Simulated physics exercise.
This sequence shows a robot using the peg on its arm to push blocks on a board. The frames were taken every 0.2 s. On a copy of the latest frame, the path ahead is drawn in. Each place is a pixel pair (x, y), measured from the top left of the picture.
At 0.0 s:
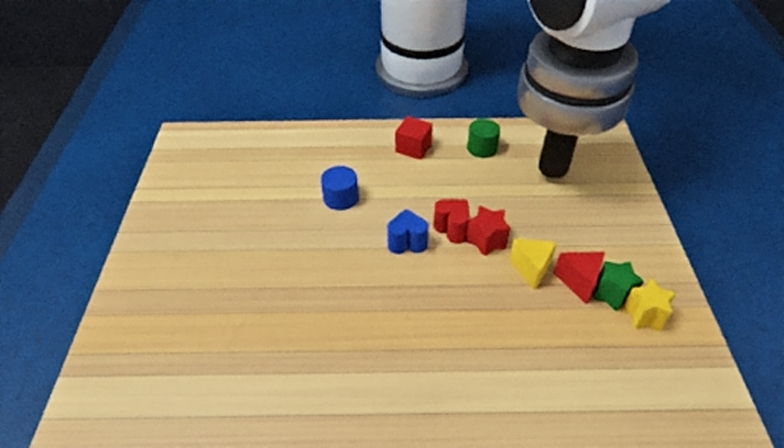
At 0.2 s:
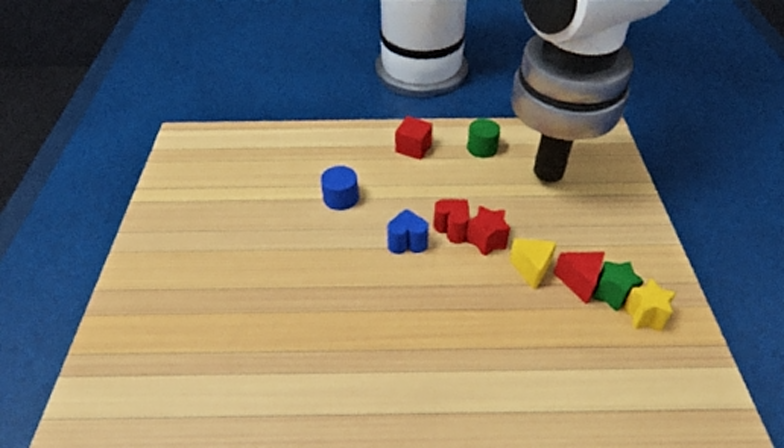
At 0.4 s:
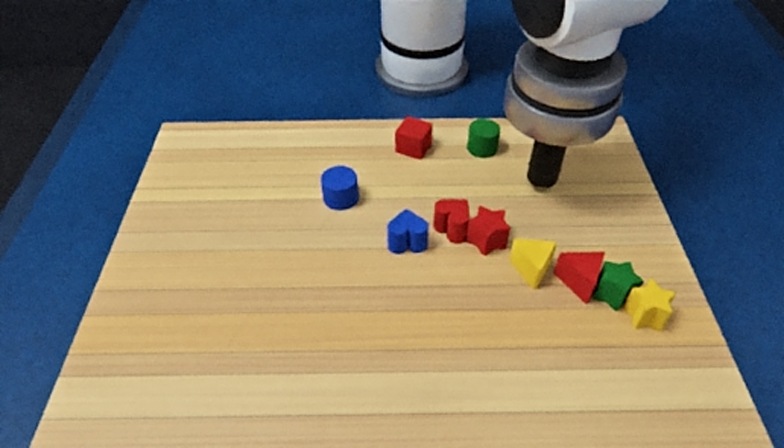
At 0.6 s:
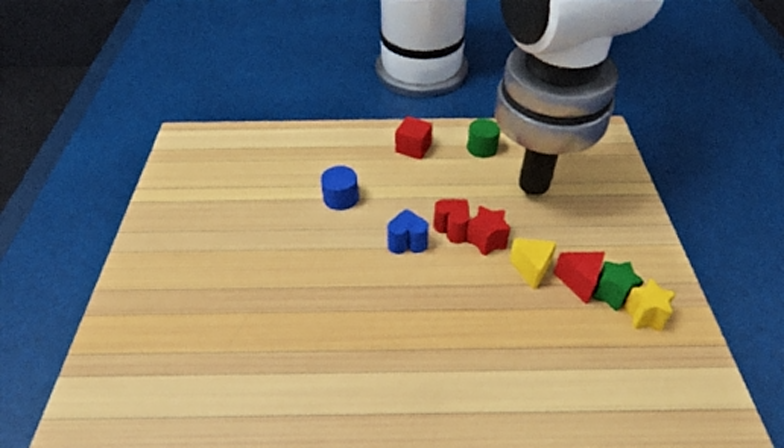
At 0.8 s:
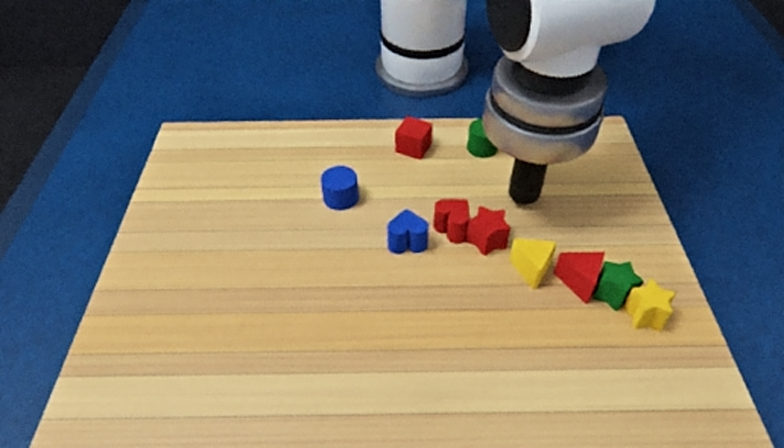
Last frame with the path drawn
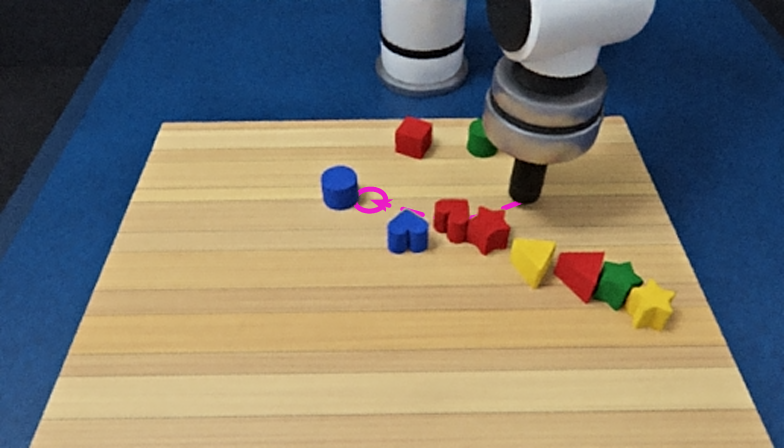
A robot arm with a dark peg glides slowly down and to the left above a pale wooden board on a blue surface, seen from a fixed, raised view. A red cube, green and blue discs, and a blue heart sit across the upper board, with red, yellow and green shapes trailing toward the right. The peg nears the red star, partly covering the green disc, while every block stays still.
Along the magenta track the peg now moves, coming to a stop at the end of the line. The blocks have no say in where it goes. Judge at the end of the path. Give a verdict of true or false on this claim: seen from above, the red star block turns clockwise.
The claim does not hold.
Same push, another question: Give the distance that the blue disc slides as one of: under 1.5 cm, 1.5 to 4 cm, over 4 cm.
It is going to finish within 1.5 cm of where it is now.
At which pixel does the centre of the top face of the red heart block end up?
I'd expect the centre of its top face to be at (432, 220).
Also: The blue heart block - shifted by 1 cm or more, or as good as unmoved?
That block gets shifted.
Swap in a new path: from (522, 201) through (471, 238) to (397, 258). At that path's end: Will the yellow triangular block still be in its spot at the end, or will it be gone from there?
That block stands still.
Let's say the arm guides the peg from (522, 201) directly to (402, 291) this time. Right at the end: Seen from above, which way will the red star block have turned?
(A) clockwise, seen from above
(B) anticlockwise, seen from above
It's B.
Path on the board, from (522, 201) via (475, 217) and (421, 214), ending at (370, 200).
What follows on the original path. One third of the way, peg at (476, 210); red heart block at (450, 211); red star block at (488, 221), turned 15° anticlockwise.
Two thirds of the way, peg at (421, 207); blue heart block at (400, 230), turned 40° clockwise; red heart block at (432, 220), turned 75° anticlockwise; red star block at (487, 221), turned 25° anticlockwise.
At the end, peg at (370, 193); blue disc at (335, 177); blue heart block at (400, 230), turned 40° clockwise; red heart block at (432, 220), turned 75° anticlockwise; red star block at (487, 221), turned 25° anticlockwise.
